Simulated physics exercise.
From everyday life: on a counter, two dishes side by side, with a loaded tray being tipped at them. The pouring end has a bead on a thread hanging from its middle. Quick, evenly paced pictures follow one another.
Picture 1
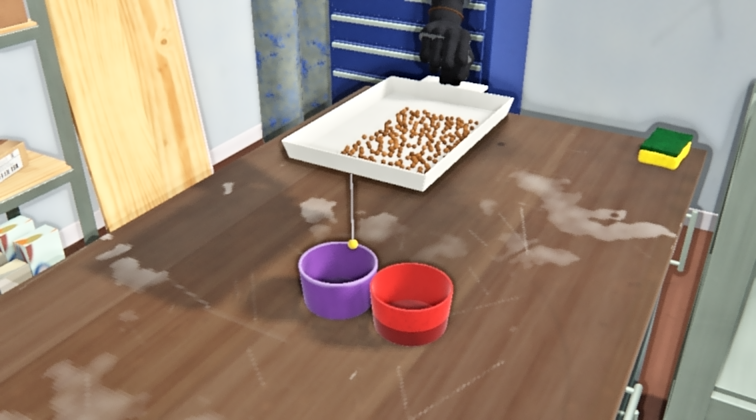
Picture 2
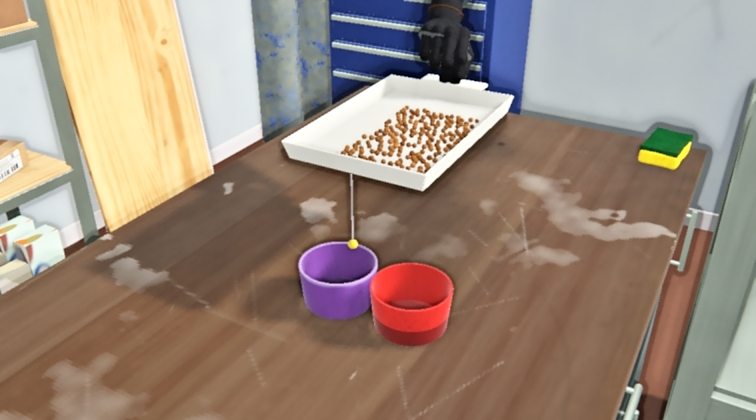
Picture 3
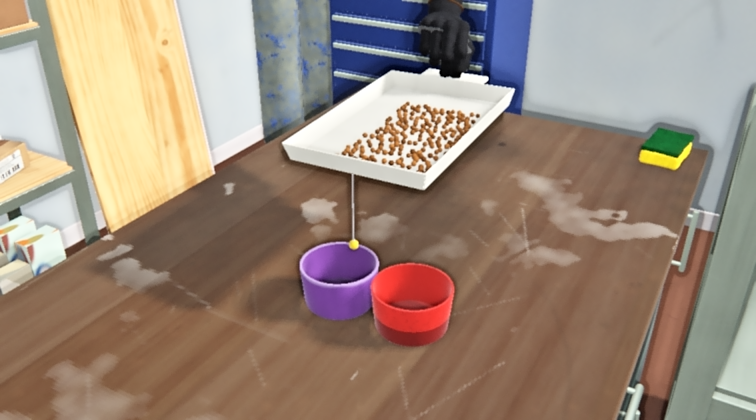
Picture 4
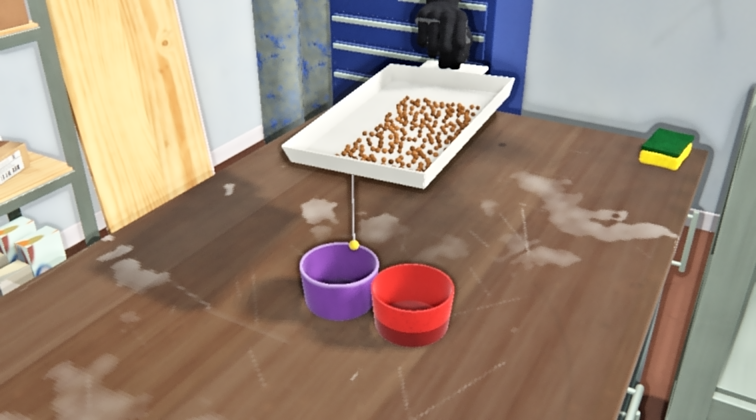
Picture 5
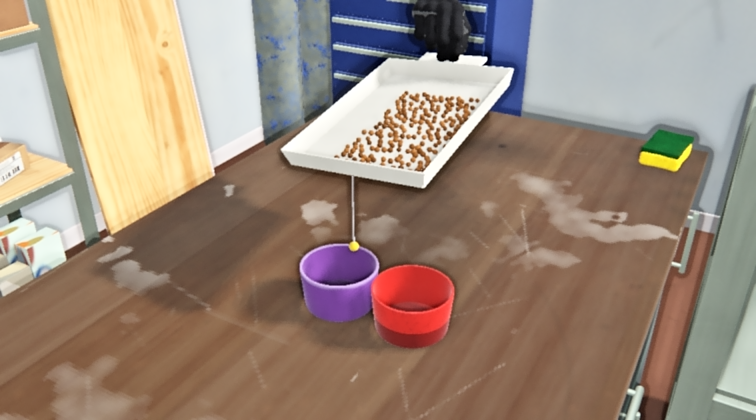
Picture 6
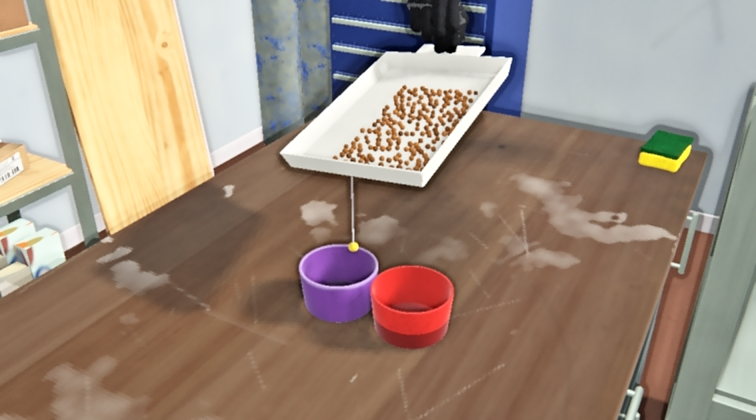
A white tray scattered with small brown cereal balls is held by a black-gloved hand above a scuffed brown wooden worktop, seen from above at an angle in a workshop-like room. Below its near edge, where a yellow bead hangs on a thread, sit a purple dish and a red one, with a green-and-yellow sponge at right. The hand slowly raises the tray's far end, tilting it slightly towards the dishes, its left near corner lowest.
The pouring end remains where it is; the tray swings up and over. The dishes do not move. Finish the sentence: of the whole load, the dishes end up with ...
... less than half.
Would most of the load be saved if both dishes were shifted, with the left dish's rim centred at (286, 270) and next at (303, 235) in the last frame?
First place: Short of half; second place: Beyond half.
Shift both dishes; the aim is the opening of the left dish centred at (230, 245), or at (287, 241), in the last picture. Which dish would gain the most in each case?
Try 1: The dish to the right; try 2: The dish to the left.
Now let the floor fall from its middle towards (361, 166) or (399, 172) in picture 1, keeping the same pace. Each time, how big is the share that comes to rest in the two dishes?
Lab note: Try one about 40 %, try two about 100 %.
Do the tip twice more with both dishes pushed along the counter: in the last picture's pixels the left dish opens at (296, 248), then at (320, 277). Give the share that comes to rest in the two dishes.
You'd get 90 in a hundred first and 10 in a hundred after that.
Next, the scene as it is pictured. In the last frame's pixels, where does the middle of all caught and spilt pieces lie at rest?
The centre settles at about (276, 282).
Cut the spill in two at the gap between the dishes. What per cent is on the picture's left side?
Share on the left: Near 100 %.
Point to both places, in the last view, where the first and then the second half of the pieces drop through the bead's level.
I'd place the first part at (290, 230) and the rest at (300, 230).
Soon after the last picture, tray tipped steeply; nearly all on the tray; a stray few in the air.
A little later, tray tipped right over; about two thirds on the tray; a stray few in the left dish; a small part outside both; about a quarter in the air.
Later still, tray tipped past a quarter turn; a small part in the left dish; nearly all outside both.
At rest, tray tipped past a quarter turn; none in the right dish; a small part in the left dish; nearly all outside both.
